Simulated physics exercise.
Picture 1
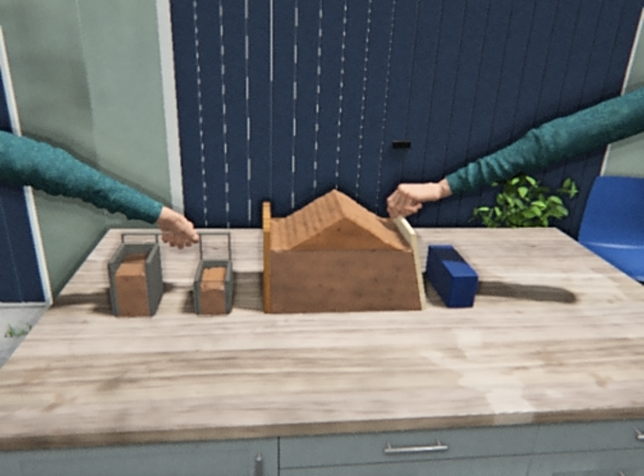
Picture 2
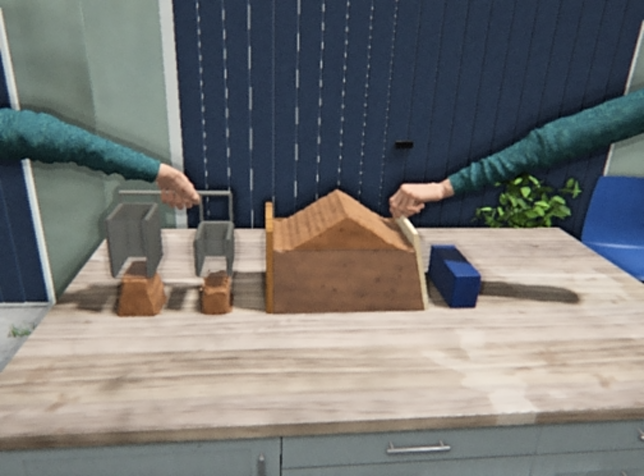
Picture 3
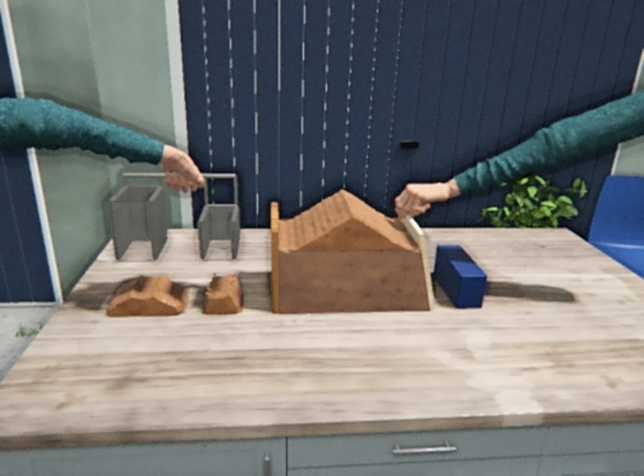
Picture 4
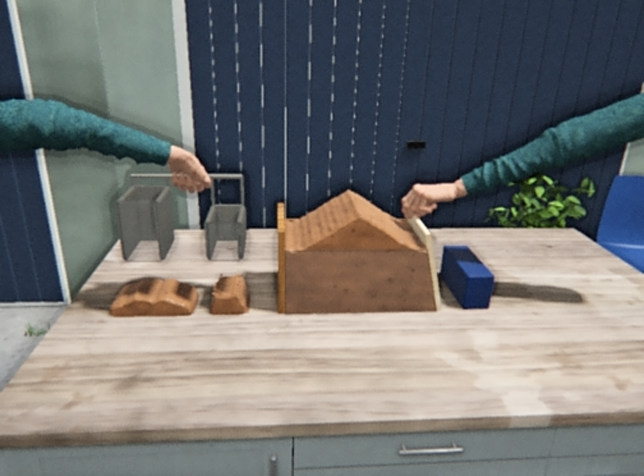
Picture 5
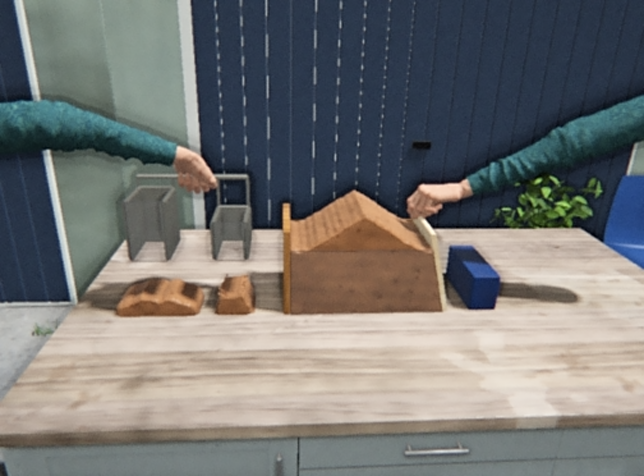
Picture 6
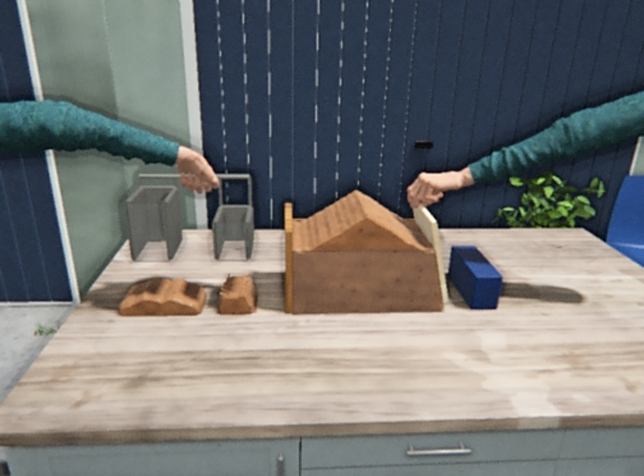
On a wooden worktop, one hand lifted two metal moulds off brown clay blocks, which slumped low beside a larger banked mound, and then another hand began pulling up the board at its right side.
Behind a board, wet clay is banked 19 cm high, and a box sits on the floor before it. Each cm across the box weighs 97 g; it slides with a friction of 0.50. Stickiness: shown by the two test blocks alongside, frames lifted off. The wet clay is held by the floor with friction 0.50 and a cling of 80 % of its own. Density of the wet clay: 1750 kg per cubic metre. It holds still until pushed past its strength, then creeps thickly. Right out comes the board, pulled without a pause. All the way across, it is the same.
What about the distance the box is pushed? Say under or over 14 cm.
Longer than 14 cm.
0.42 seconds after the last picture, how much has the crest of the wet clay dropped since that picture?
7.0 cm.
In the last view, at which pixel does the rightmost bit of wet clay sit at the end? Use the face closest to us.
You'll find it somewhere near (532, 293) on the near face.
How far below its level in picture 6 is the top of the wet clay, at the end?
About 9.5 cm.
Then, 0.20 s after the last picture, the box has not moved.
Then, 0.42 s after the last picture, the box has been pushed 4.9 cm.
Then, 0.65 s after the last picture, the box has been pushed 14 cm.
Then, 0.88 s after the last picture, the box has been pushed 17 cm.
Then, 0.97 s after the last picture, at the end, the box has been pushed 17 cm.
